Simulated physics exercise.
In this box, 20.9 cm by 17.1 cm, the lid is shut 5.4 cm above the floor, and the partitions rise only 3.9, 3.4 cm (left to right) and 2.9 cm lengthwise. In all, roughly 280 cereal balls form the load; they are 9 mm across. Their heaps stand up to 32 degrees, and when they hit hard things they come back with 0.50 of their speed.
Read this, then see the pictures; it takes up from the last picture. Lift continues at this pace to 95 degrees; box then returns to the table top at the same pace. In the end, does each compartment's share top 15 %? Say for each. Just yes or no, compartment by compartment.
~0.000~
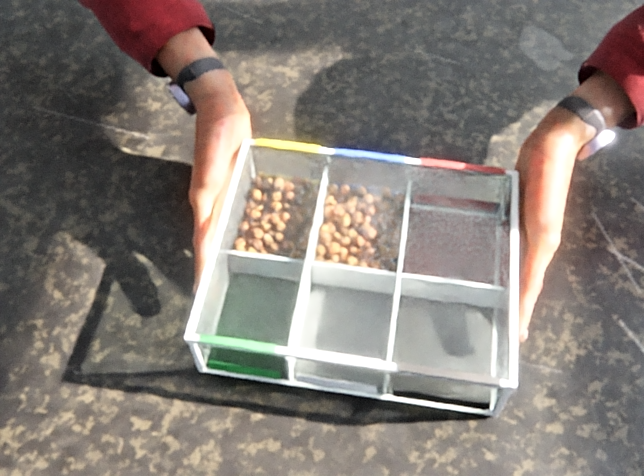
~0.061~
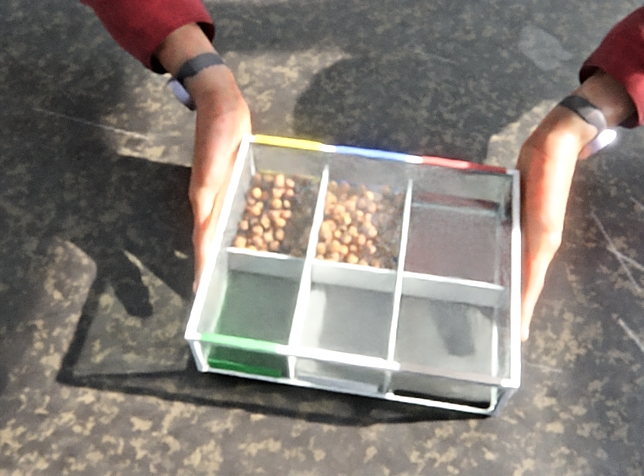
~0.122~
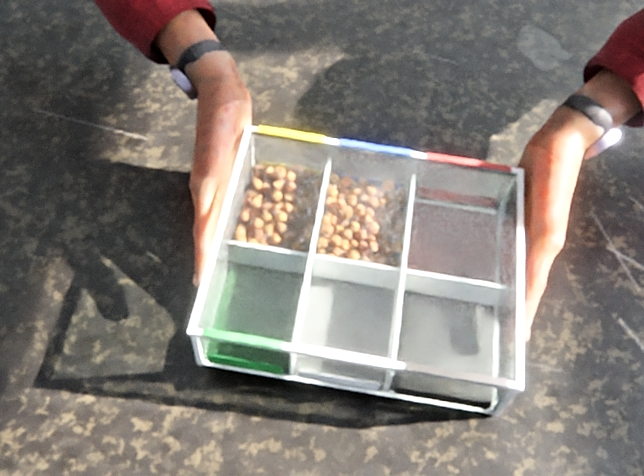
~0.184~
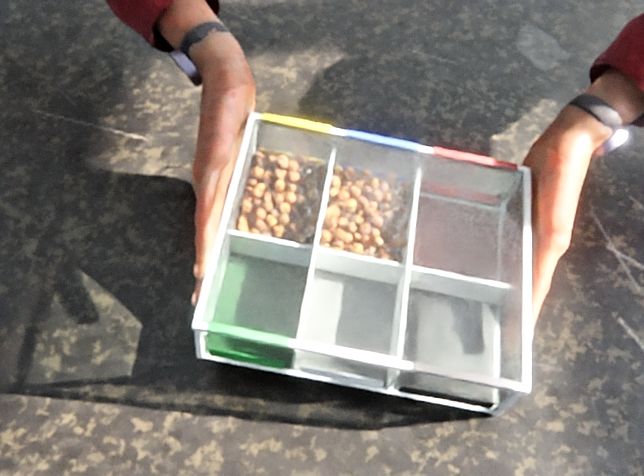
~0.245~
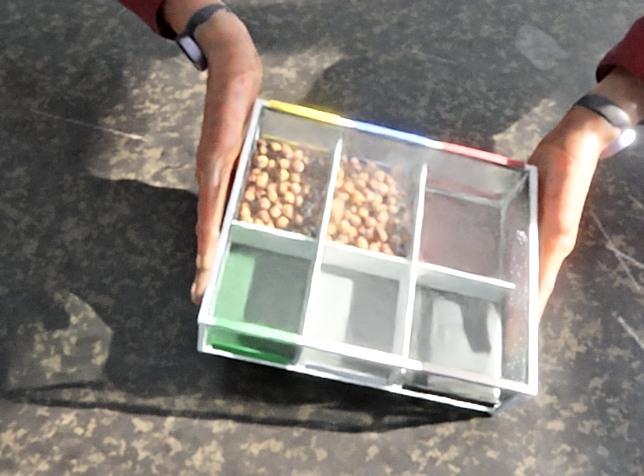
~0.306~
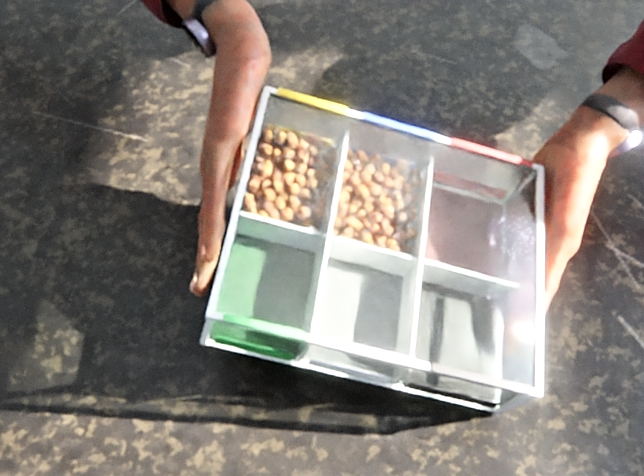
Red compartment gets a no, blue compartment gets a yes, green compartment gets a no, yellow compartment gets a yes, white compartment gets a no, black compartment gets a yes.
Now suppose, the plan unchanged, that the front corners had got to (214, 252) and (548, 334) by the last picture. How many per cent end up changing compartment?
I'd say close to 20 in a hundred.
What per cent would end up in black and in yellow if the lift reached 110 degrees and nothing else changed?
Shares after the change: Black 50, yellow 25, per cent.
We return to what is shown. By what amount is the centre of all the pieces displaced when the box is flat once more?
It shifts by roughly 8.0 cm.
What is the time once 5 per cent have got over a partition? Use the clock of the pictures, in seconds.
Somewhere near 1.30 s.
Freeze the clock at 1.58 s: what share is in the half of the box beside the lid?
Roughly 50 per cent.
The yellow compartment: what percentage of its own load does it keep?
I'd put it at roughly 60 per cent.
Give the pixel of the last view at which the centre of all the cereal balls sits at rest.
Approximately (391, 275) in the last picture.
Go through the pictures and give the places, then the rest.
Box tilt 0 degrees, front corners at (192, 336) and (509, 382); blue 50 %, yellow 50 %, in the first picture.
Box tilt 1 degrees, front corners at (193, 334) and (511, 382), in the second picture.
Box tilt 4 degrees, front corners at (195, 330) and (516, 384), lowest corner right front, in the third picture.
Box tilt 8 degrees, front corners at (200, 323) and (522, 386), lowest corner right front, in the fourth picture.
Box tilt 12 degrees, front corners at (206, 318) and (528, 388), lowest corner right front, in the fifth picture.
Box tilt 16 degrees, front corners at (214, 313) and (534, 390), lowest corner right front; blue 50 %, yellow 50 %. Its pace works out near 65 degrees a second, in the sixth picture.
After 1.58 s, tilt 95 degrees; red 5 %, blue 40 %, yellow 40 %, white 5 %, black 10 %.
After 2.43 s, tilt 43 degrees; red 10 %, blue 20 %, green 5 %, yellow 30 %, black 35 %.
After 3.29 s, tilt 0 degrees; red 10 %, blue 20 %, green 5 %, yellow 30 %, black 35 %.
By 3.8 s all is still; red 10 %, blue 20 %, green 5 %, yellow 30 %, white 0 %, black 35 %.
